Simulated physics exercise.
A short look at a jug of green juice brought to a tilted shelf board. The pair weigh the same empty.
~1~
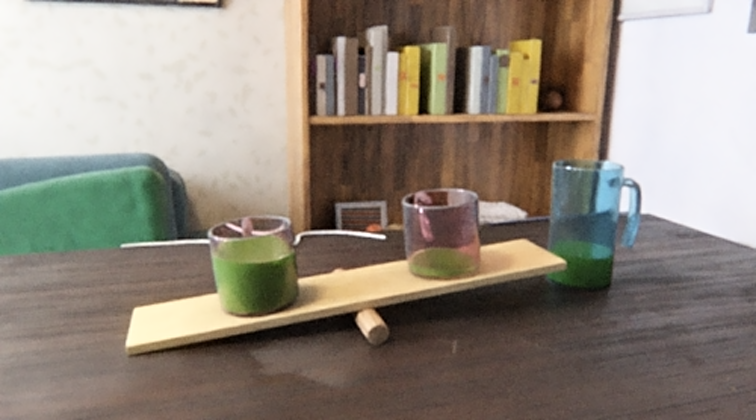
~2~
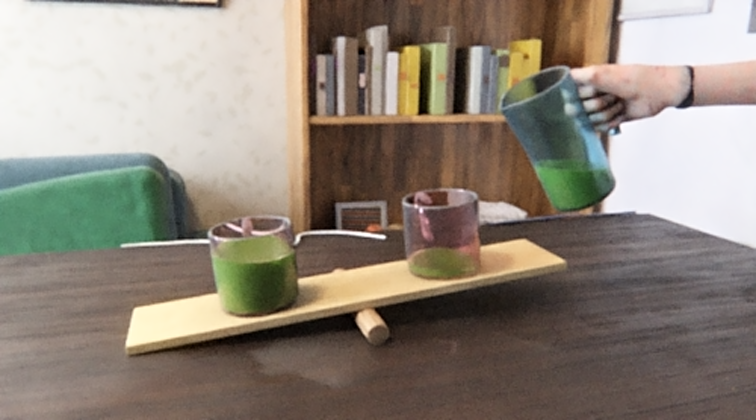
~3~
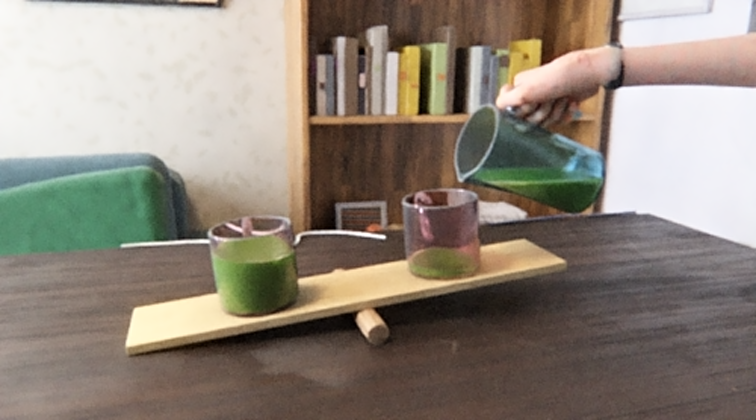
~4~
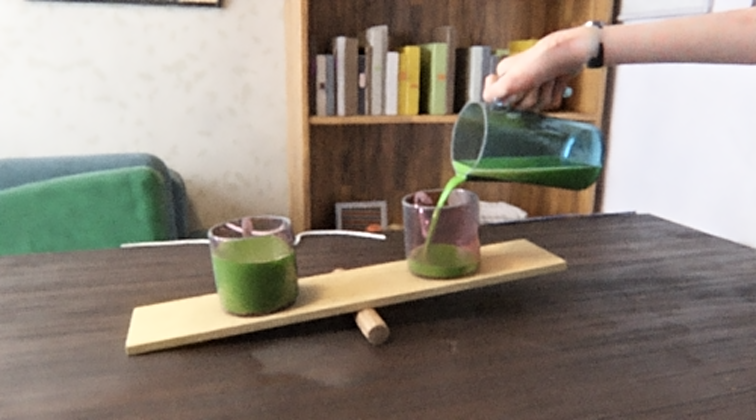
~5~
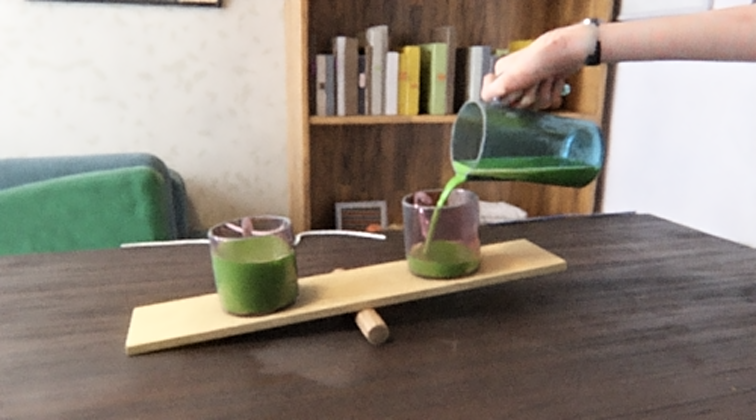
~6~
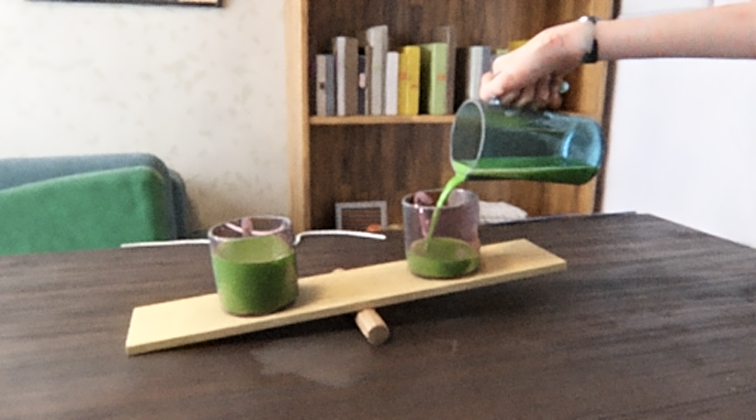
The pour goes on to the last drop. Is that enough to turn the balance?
It stays as it is.
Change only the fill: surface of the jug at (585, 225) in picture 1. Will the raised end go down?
In that case: Goes down there.
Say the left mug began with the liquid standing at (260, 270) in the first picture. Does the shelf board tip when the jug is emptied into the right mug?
In that case: Swings across.
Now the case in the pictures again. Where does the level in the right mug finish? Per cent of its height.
I make it 50 per cent.
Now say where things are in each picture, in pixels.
Nothing is moving yet; jug (583, 221) about a quarter full; right mug (442, 231) nearly empty, raised; left mug (255, 262) about two thirds full, on the low side, in the first frame.
The jug is picked up; rolling pin (376, 331); right mug nearly empty, surface at (444, 260), in the second frame.
The jug leans over the right mug; jug (528, 161) tipped 70° with all of its load; right mug (442, 231) nearly empty, in the third frame.
The green juice is flowing; rolling pin (376, 331); right mug nearly empty, surface at (443, 256); left mug about two thirds full, surface at (254, 251), in the fourth frame.
The green juice is flowing; jug (525, 146) tipped 80° with about three quarters of its load; right mug (442, 231) nearly empty, in the fifth frame.
The green juice is flowing; rolling pin (376, 331); right mug about a quarter full, surface at (443, 250); left mug about two thirds full, surface at (254, 251), in the sixth frame.
Next, the right mug is about a third full; the shelf board leans as before.
After that, the right mug is about half full; the shelf board leans as before.
Finally, the right mug is about half full; the shelf board leans as before.
